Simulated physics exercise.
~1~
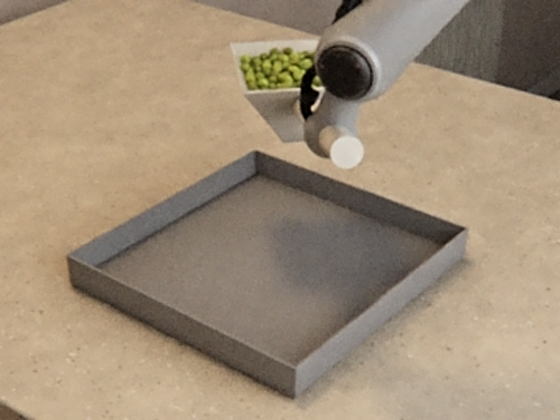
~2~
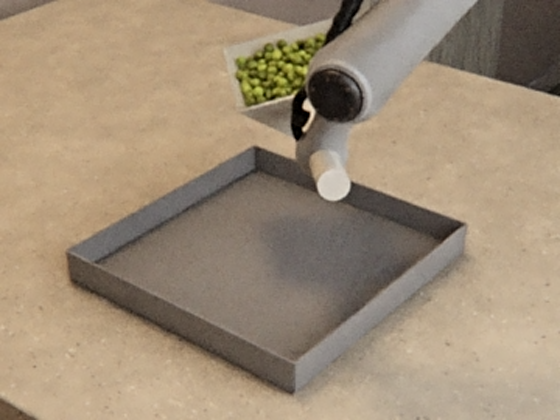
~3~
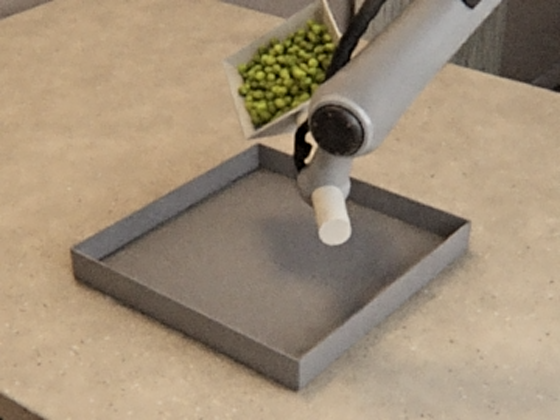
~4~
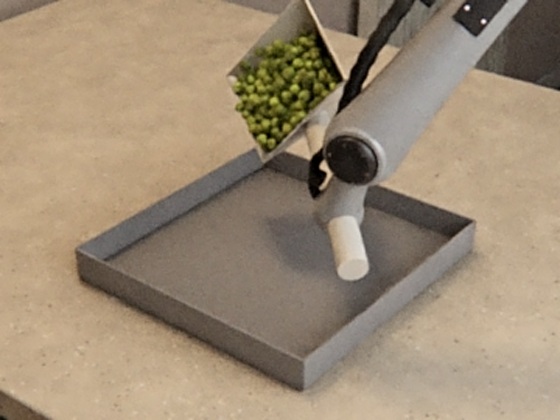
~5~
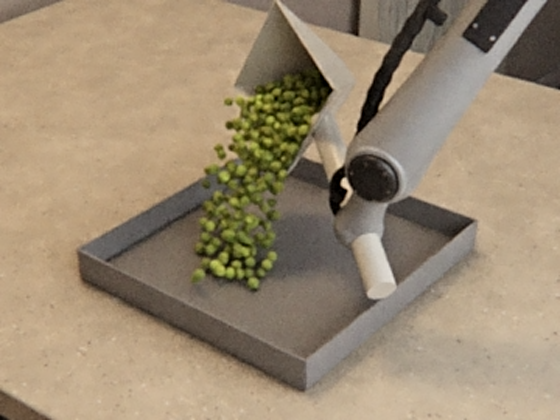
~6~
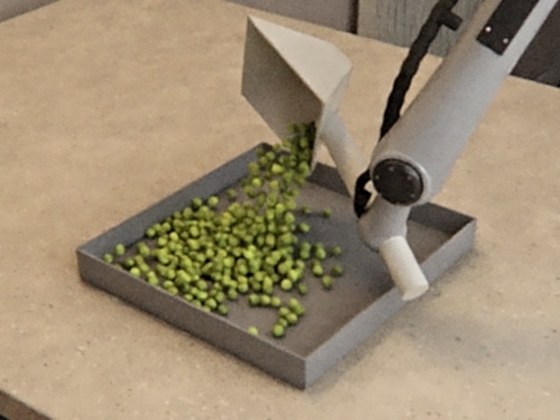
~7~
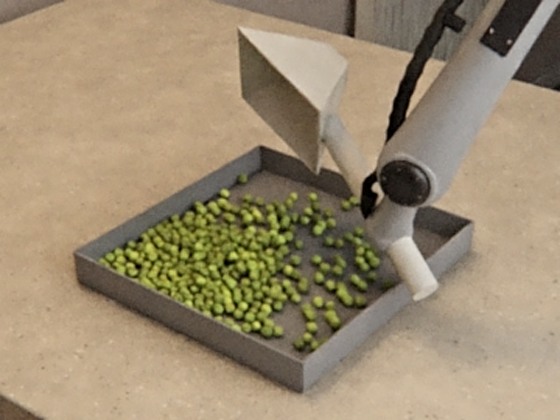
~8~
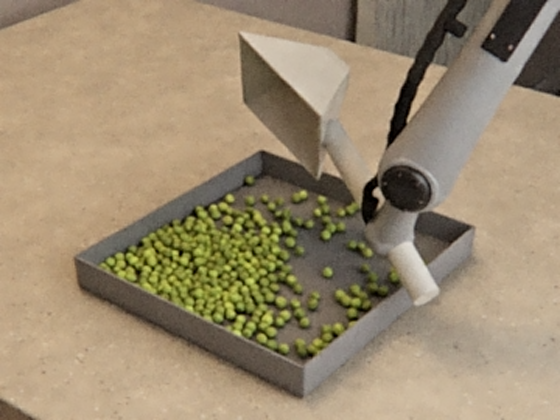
To begin with, a grey mechanical arm holds a pale, flared scoop full of small green peas above the far side of an empty, square grey tray on a speckled tabletop. The arm steadily tips the scoop, and at first the peas stay inside. As it tilts further, they pour over the edge in a thick stream and spread across the tray. The last of them drop out, leaving the scoop empty and tipped well over. The peas settle in a dense layer toward the left and front of the tray, with looser ones scattered to the right, while the scoop stays tipped above.
